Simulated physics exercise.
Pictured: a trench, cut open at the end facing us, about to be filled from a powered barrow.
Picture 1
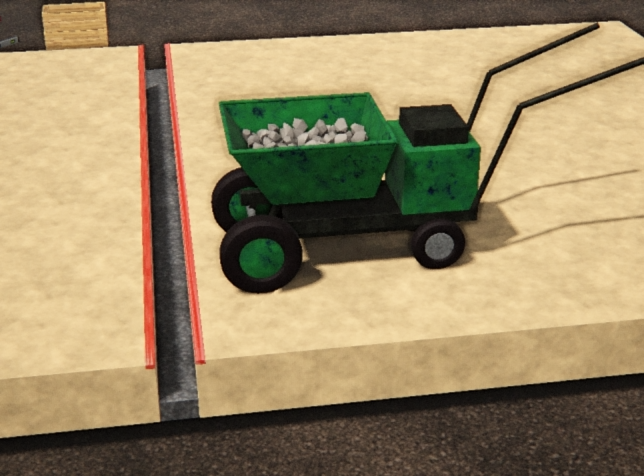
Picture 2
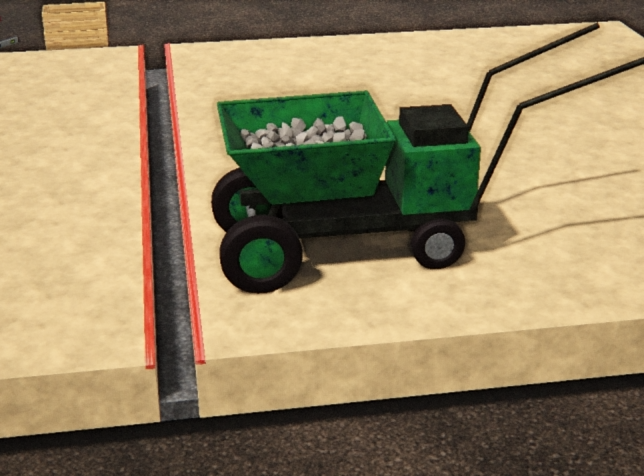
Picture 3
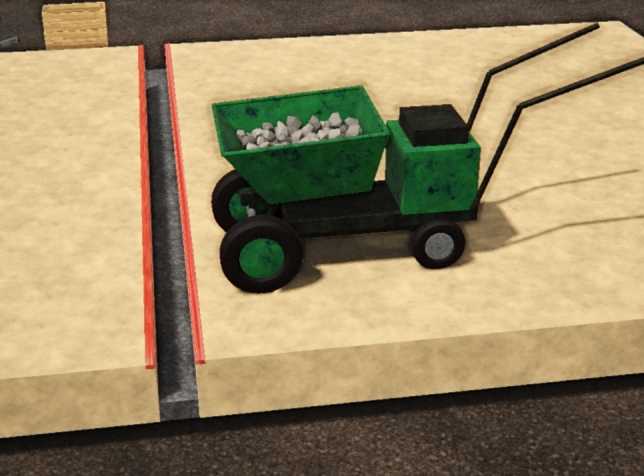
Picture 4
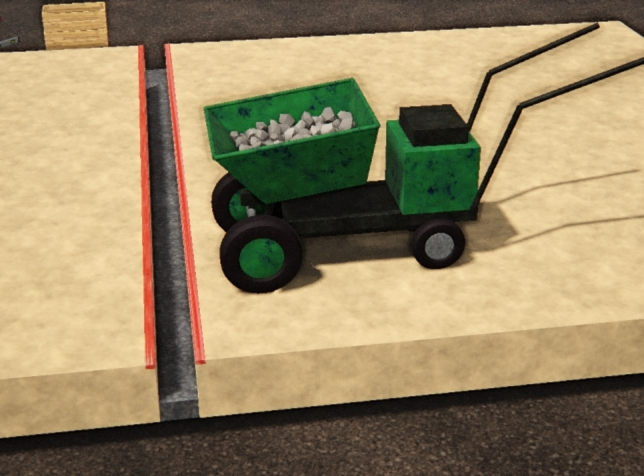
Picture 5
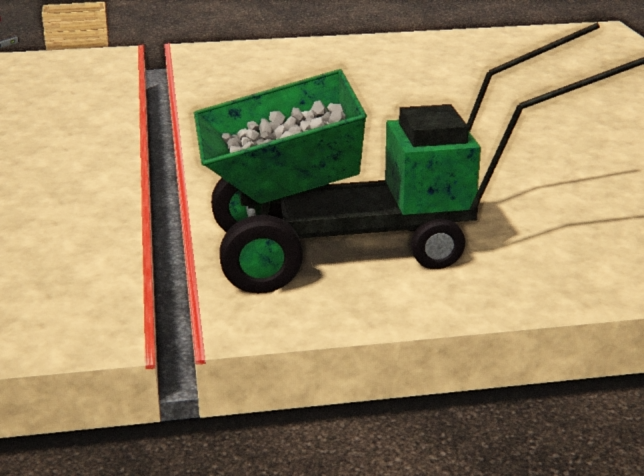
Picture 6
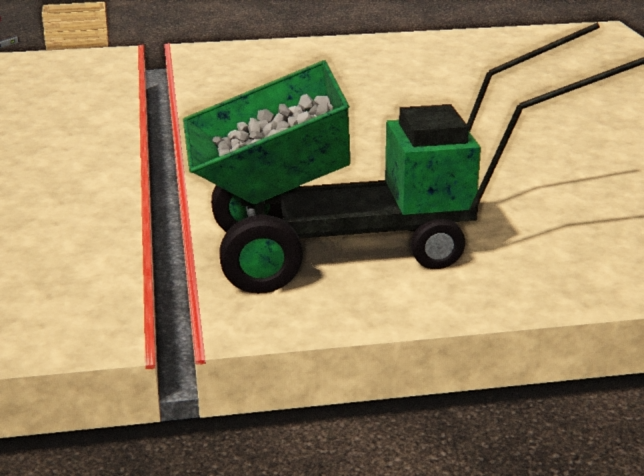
On a pale slab beside a narrow, red-edged trench, a green powered barrow stood still while its skip, loaded with grey broken stones, slowly tilted forward to the left, its back end rising.
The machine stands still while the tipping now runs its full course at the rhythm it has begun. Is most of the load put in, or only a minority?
Only a minority goes in.
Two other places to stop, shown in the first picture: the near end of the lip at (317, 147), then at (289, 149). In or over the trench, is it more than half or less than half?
First: The bulk of it. Second: The bulk of it.
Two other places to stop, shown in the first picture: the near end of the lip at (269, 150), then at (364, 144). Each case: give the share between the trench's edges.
50 and 30 in a hundred, in that order.
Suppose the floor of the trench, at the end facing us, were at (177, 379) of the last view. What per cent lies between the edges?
10 %, roughly.
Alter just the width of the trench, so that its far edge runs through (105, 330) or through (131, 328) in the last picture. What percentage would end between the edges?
First some 70, then 40 per cent.
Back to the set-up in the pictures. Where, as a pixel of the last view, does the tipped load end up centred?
Resting centre, last picture - approx. (104, 269).
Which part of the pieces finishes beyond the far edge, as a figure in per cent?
It works out to close to 85 per cent.
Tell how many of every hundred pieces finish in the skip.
5 in a hundred, roughly.
Soon after the last picture, skip tipped steeply; all in the skip.
A little later, skip tipped right over; nearly all in the skip; a small part beyond it.
Later still, skip tipped right over; about a quarter in the skip; most beyond it.
By the end, skip tipped right over; a small part in the skip; a small part in or heaped over the trench; most beyond it.
